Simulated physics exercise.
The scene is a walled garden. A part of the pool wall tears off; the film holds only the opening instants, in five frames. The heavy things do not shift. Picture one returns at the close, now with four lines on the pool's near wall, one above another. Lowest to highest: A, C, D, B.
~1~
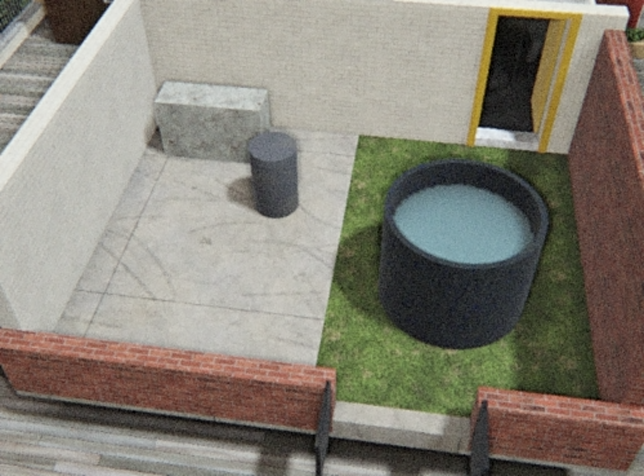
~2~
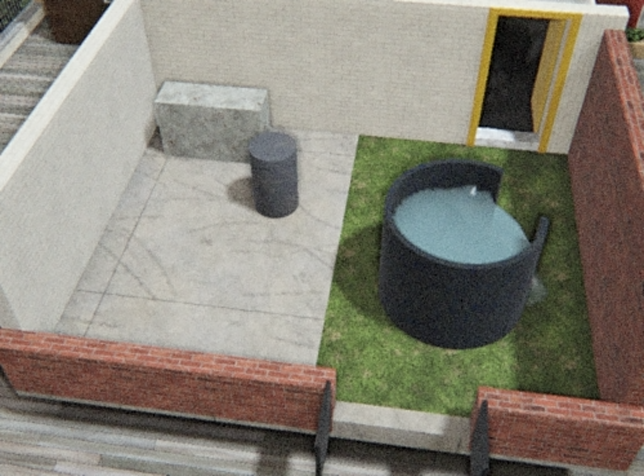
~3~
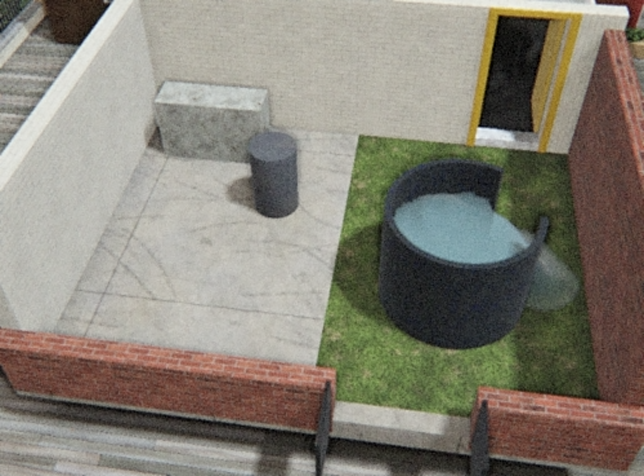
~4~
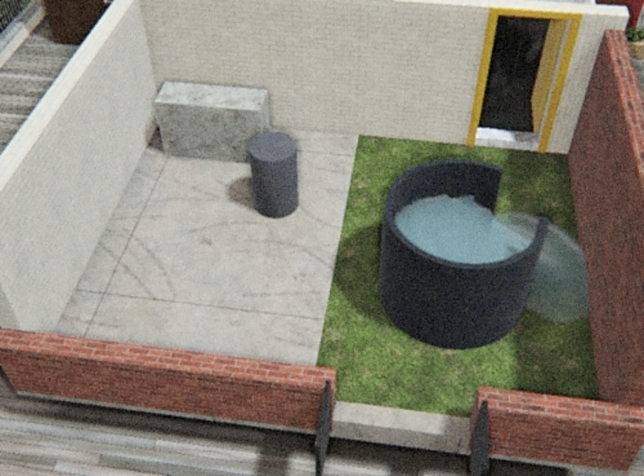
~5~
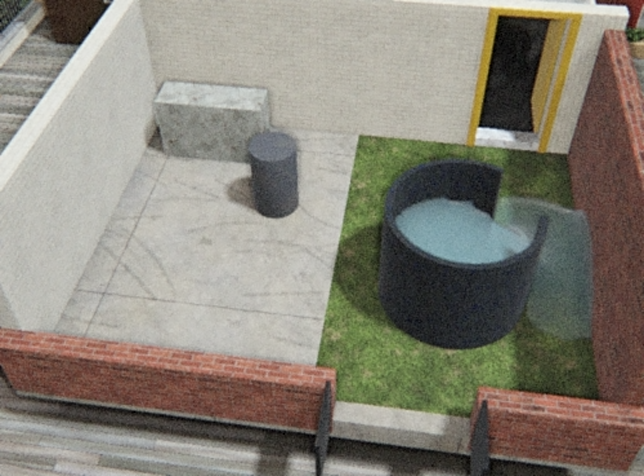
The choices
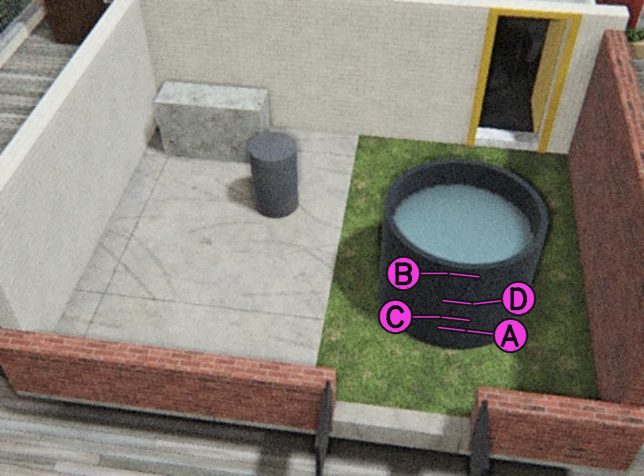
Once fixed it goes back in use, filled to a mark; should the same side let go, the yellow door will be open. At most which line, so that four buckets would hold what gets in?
I would pick mark C.
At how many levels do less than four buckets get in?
Two of the four.
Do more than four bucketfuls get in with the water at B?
Yes, that goes wrong.
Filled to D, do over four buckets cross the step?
Yes, it does.
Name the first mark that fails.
That is mark D.
In magenta, A at (452, 329); B at (463, 275); C at (454, 318); D at (457, 302); from the bottom up A, C, D, B.
With A, nothing gets over.
With B, dozens of bucketfuls pour in.
With C, a bucket or two gets in.
With D, about 10 bucketfuls get in.
